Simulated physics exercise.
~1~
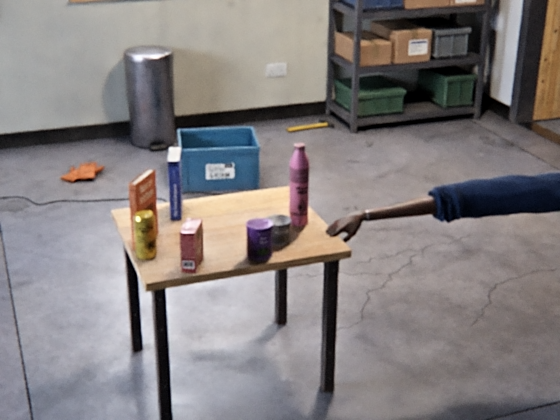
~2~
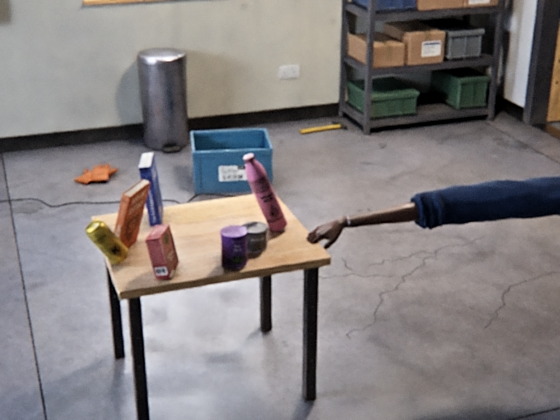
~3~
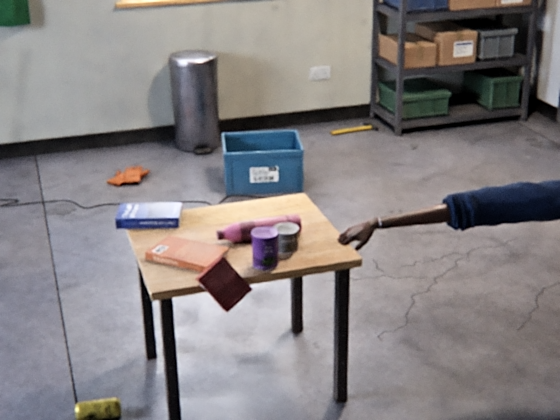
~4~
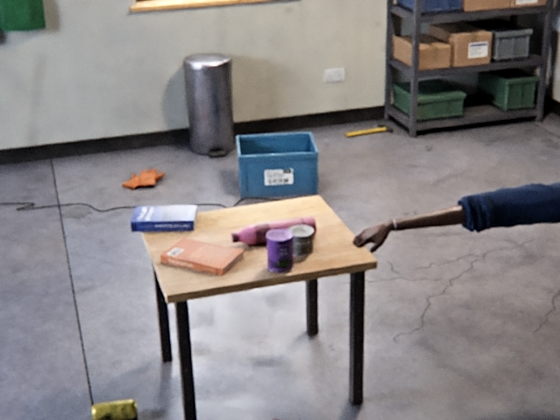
In a room with a concrete floor, a hand at the right edge of a small wooden table jolted it left, and the books and bottle toppled over while a yellow can and red packet fell off, leaving only two tins upright.
